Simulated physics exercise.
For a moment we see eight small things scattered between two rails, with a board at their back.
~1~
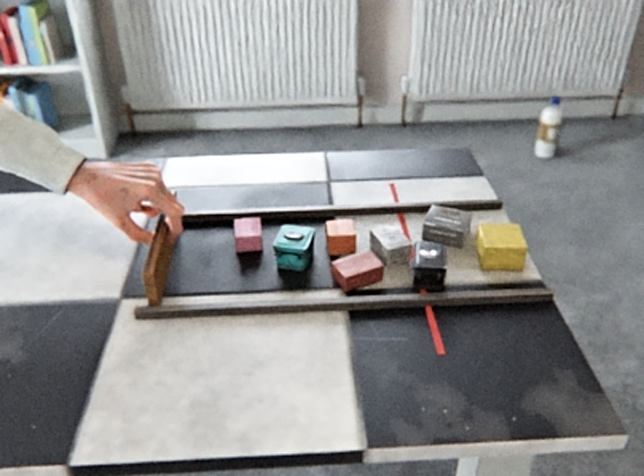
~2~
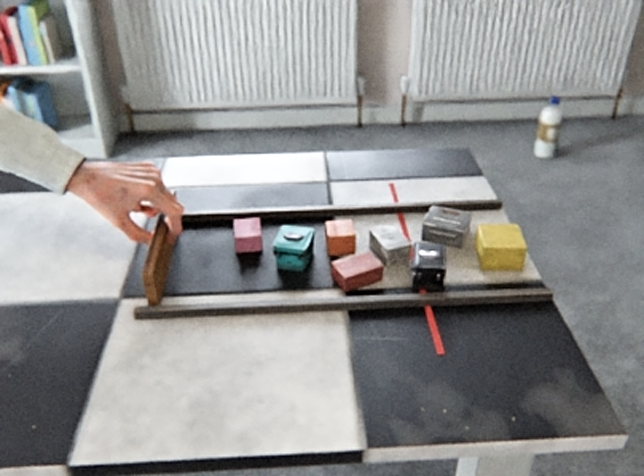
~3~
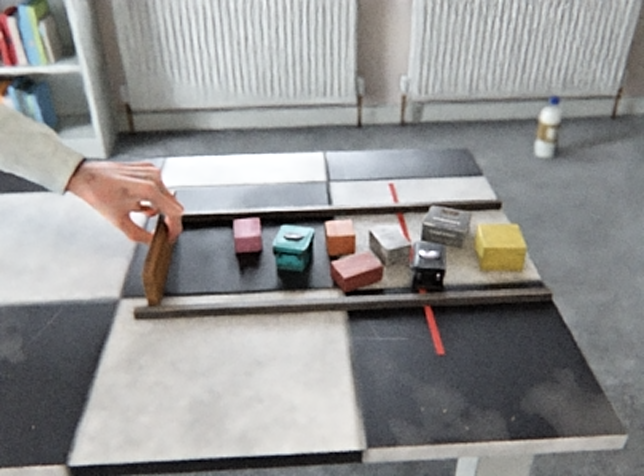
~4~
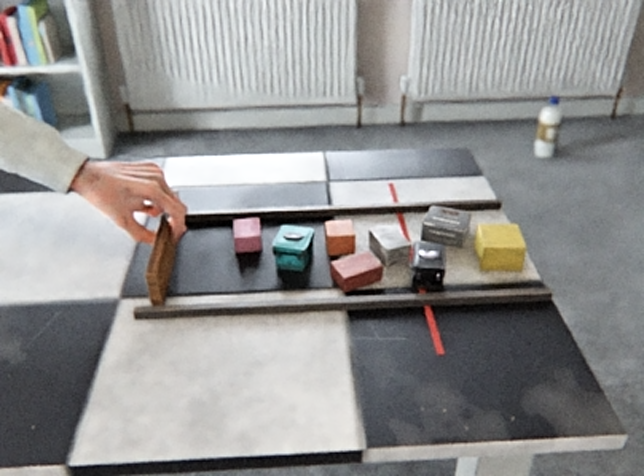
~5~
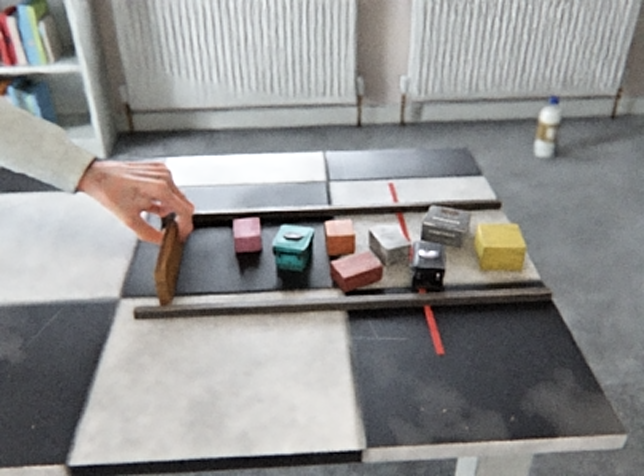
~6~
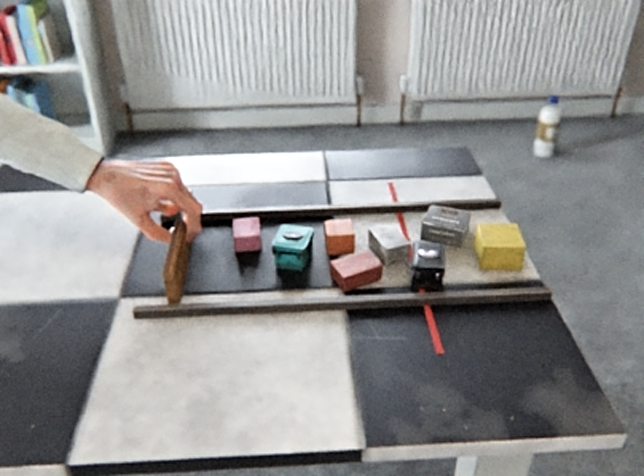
On a table, a hand slides a wooden board slightly right behind eight still blocks.
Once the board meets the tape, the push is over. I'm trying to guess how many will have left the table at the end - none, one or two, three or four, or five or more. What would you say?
I predict that no one of them will leave the table.
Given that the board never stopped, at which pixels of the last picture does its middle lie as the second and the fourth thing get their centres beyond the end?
Pixels in order: Roughly (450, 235), roughly (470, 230).
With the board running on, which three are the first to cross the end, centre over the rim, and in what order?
Yellow block, white box, grey box.
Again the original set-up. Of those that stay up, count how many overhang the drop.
1.
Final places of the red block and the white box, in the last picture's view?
The first sits around (442, 275), while the other sits around (484, 241).
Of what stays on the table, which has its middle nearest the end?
That would be the yellow block, the foremost.
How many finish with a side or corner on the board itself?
3.
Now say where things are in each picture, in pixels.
The first frame shows yellow block (500, 247); grey box (447, 227); black case (429, 266); board (163, 245); tape (412, 253).
The second frame shows grey box (447, 226); red block (357, 271).
The third frame shows black case (428, 266); turquoise case (294, 248).
The fourth frame shows yellow block (499, 247); white box (389, 245).
The fifth frame shows grey box (446, 226); pink block (247, 235).
The sixth frame shows yellow block (499, 246); grey box (446, 226); black case (428, 265); board (181, 244); tape (411, 252).
Soon after, none off yet; yellow block at rest near (499, 246); grey box at rest near (446, 226); black case at rest near (428, 265).
At rest, the number that fall off is zero.
